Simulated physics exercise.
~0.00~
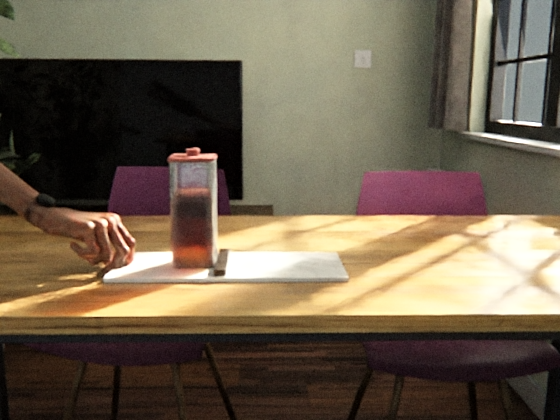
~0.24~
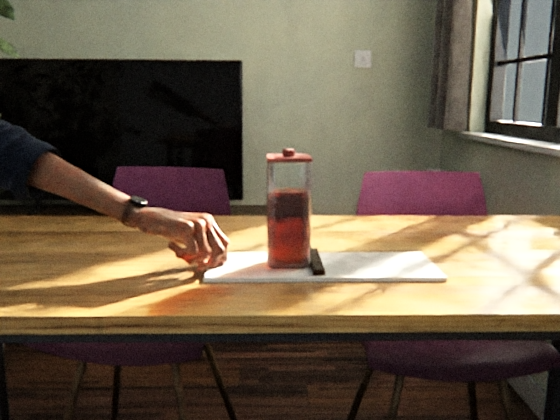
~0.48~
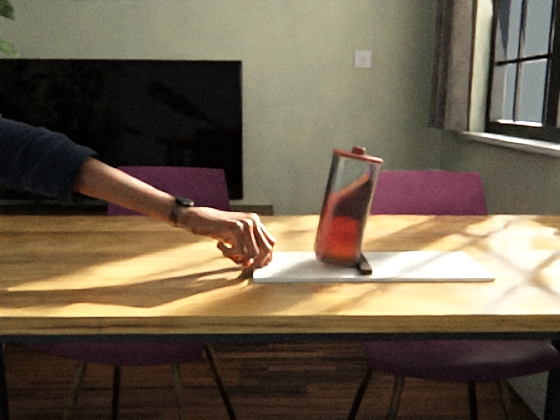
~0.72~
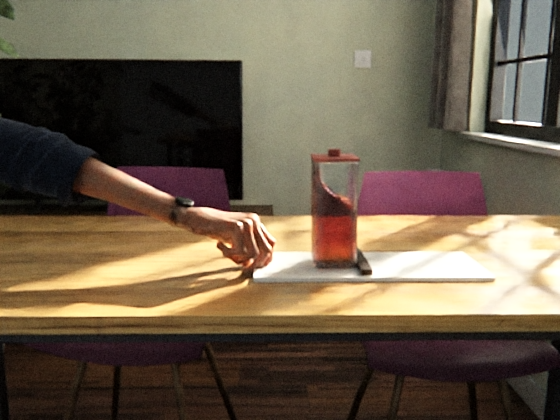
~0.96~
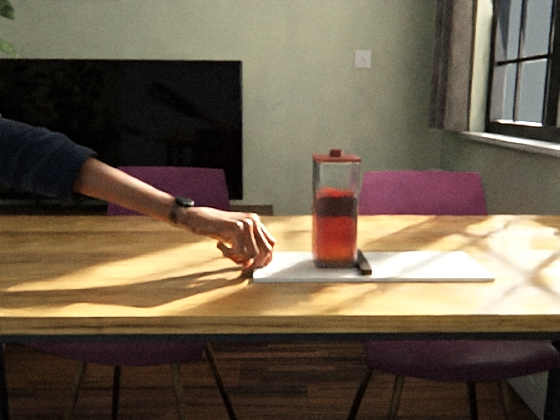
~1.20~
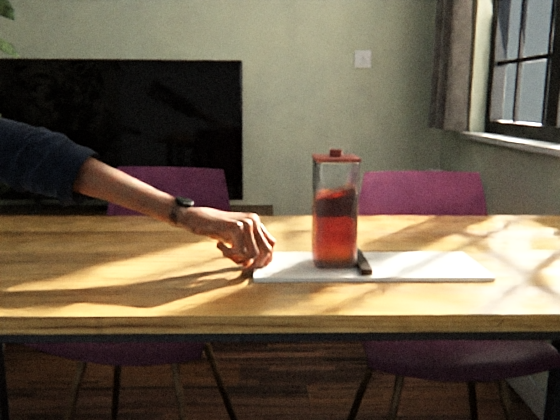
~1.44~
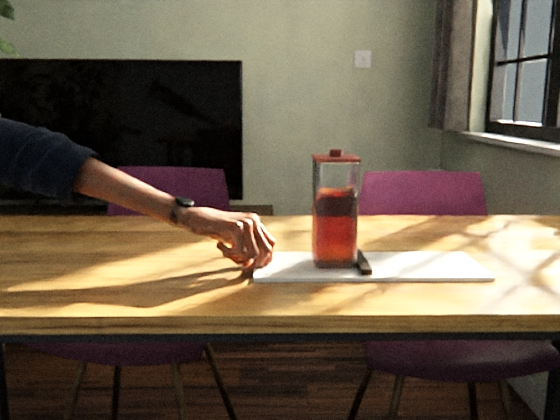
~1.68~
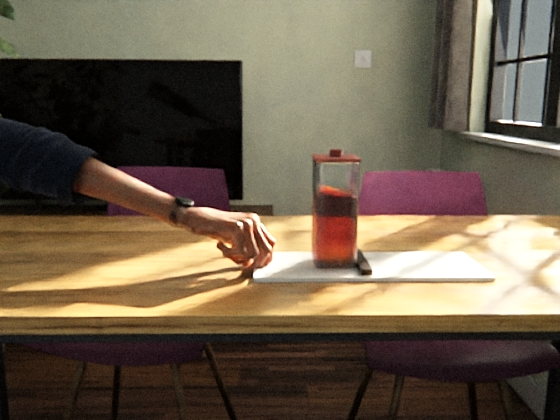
In this clip, a hand slides a white board carrying a square bottle of red tea rightward along a wooden table and stops; the bottle tips to the right against a dark batten, then rocks back upright and stays standing as the sloshing tea settles.
